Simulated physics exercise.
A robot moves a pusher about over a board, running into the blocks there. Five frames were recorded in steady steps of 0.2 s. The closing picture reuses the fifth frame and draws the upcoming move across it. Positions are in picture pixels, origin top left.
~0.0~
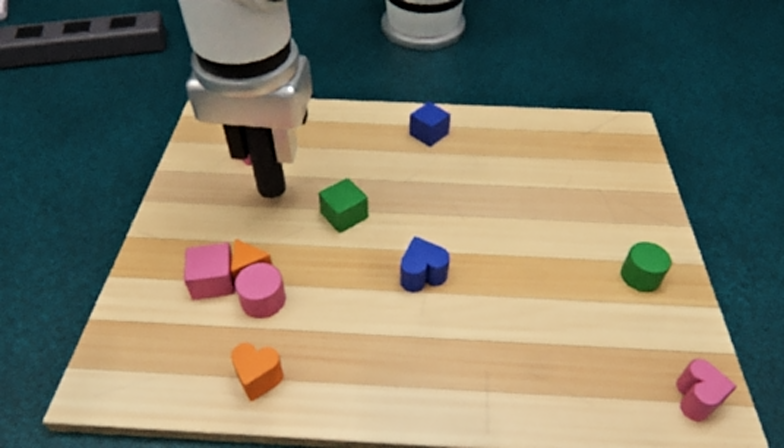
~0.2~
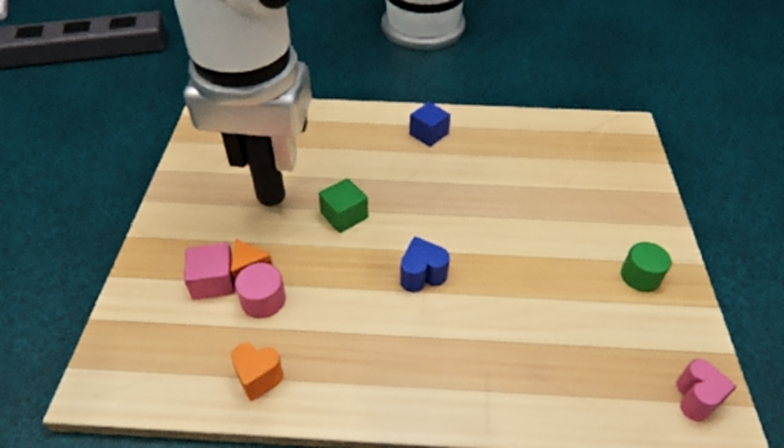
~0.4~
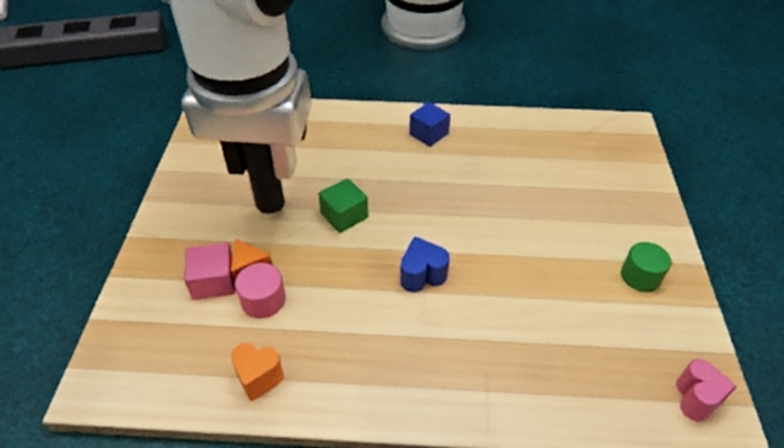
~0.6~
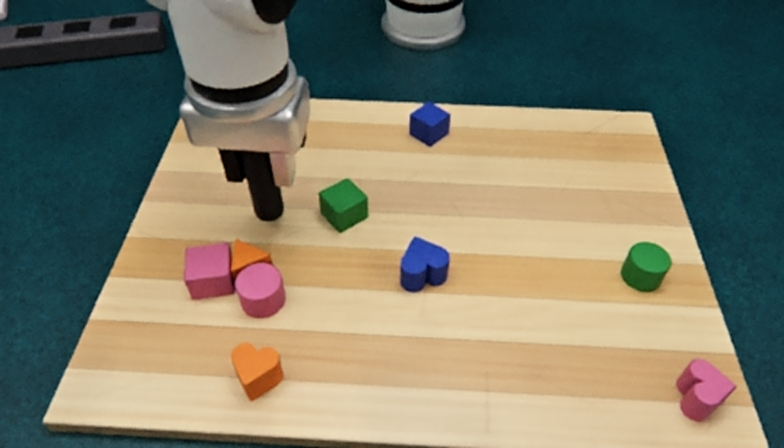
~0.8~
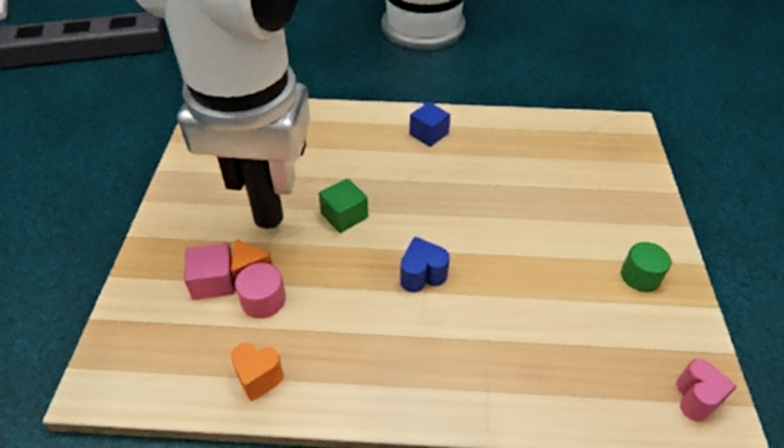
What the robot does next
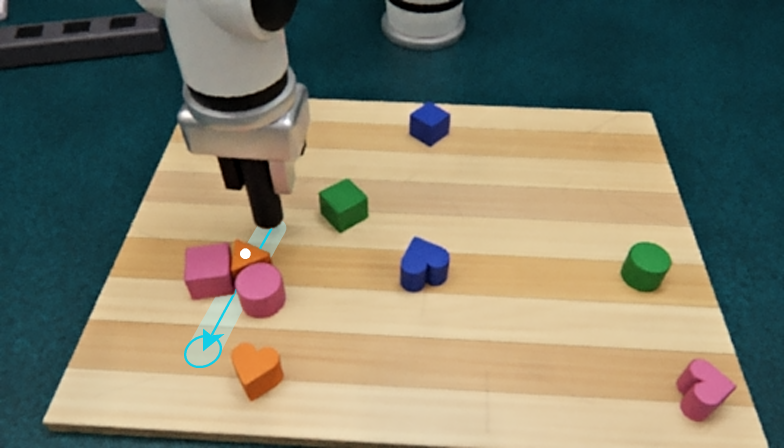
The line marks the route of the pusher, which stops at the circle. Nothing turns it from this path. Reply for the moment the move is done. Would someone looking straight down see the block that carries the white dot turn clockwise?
The answer is no.
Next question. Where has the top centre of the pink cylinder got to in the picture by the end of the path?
At (257, 309).
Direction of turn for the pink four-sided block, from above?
Twists clockwise.
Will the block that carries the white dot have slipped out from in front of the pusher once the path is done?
In short: No.
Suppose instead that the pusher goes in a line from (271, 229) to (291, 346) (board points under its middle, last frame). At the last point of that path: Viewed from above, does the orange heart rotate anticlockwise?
Answer: Yes.
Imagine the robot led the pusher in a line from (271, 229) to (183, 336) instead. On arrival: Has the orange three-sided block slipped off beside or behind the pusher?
I expect so.
Drawn move, straight from (271, 229) to (203, 351); the dot is on the orange three-sided block.
The first path, step by step. One third of the way, pusher (247, 256); pink four-sided block (197, 266); orange three-sided block (232, 269); pink cylinder (258, 290).
Two thirds of the way, pusher (224, 297); pink four-sided block (182, 274), turned 25° clockwise; orange three-sided block (209, 312), turned 25° anticlockwise; pink cylinder (257, 309).
At the end, pusher (199, 342); pink four-sided block (182, 274), turned 25° clockwise; orange three-sided block (181, 361), turned 20° anticlockwise; orange heart still; pink cylinder (257, 309).
